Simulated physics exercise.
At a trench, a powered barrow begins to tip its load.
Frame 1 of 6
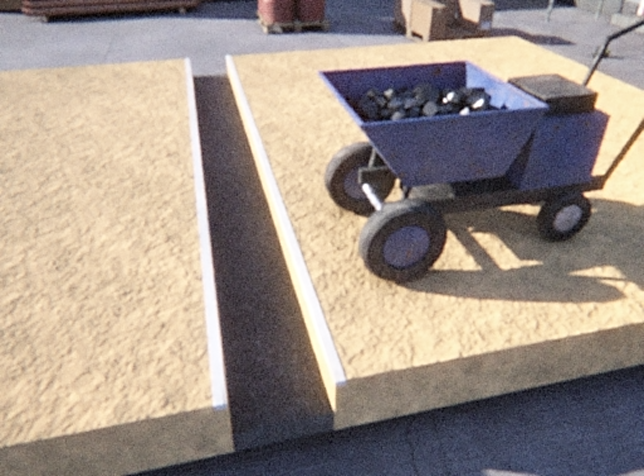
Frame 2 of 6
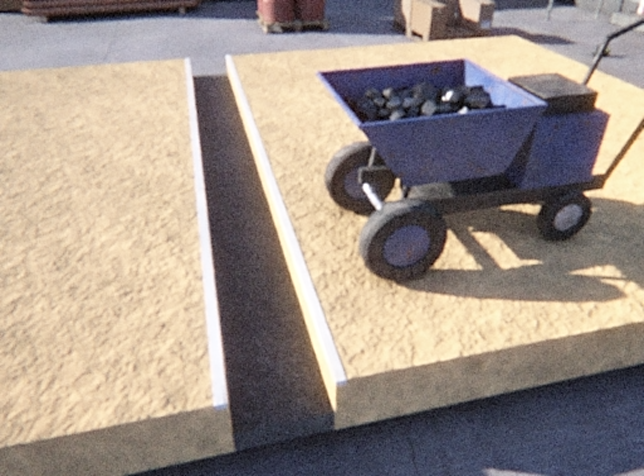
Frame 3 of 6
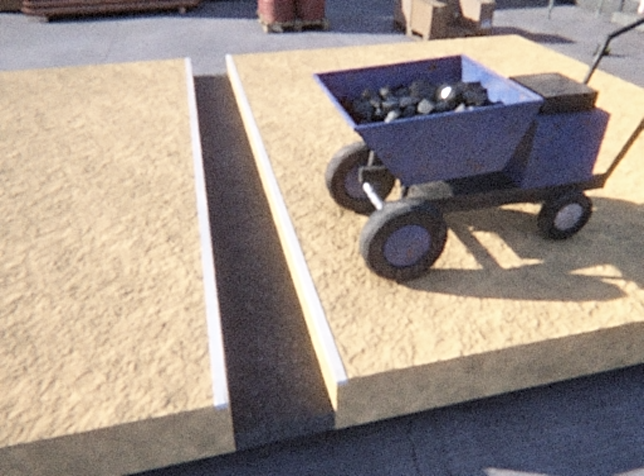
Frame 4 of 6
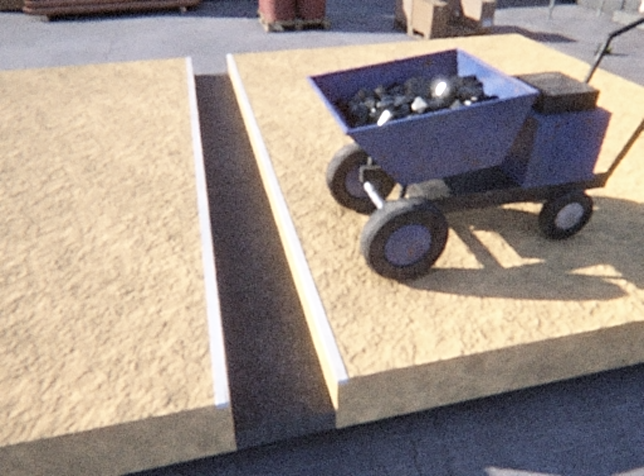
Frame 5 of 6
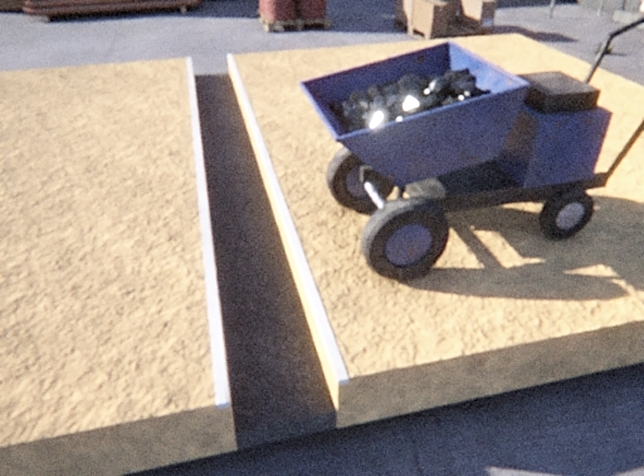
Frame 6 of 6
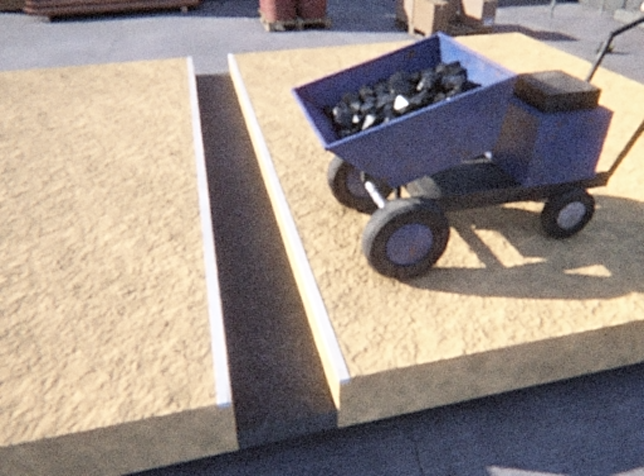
A blue powered barrow loaded with black lumps of coal stood on a sandy-coloured surface to the right of a dark trench, and its skip slowly tilted toward the left while the wheels stayed put.
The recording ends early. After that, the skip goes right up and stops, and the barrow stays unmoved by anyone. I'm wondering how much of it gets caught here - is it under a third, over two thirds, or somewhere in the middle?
Higher than two thirds.
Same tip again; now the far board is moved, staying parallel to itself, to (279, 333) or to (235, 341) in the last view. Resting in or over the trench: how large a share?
In turn 0 and 70 in a hundred.
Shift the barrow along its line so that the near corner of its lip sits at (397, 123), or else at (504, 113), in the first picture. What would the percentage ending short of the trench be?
Roughly 0 and 60 percent respectively.
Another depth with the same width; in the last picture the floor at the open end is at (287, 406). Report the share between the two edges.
Something close to 70 per cent.
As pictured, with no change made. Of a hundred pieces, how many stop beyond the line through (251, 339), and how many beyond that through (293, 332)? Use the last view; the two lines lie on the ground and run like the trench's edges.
40 % and 80 %.
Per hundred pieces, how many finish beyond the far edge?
Around 10 per cent.
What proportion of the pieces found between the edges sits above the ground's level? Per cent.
My estimate would be close to 5 per cent.
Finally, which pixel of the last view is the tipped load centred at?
I'd put the middle somewhere around (245, 273).
Soon after the last picture, skip tipped steeply; all in the skip.
A little later, skip tipped right over; most in the skip; about a quarter in or heaped over the trench; a stray few beyond it; a stray few falling.
Later still, skip tipped right over; a small part in the skip; most in or heaped over the trench; a small part beyond it.
By the end, skip tipped right over; most in or heaped over the trench; a small part beyond it.
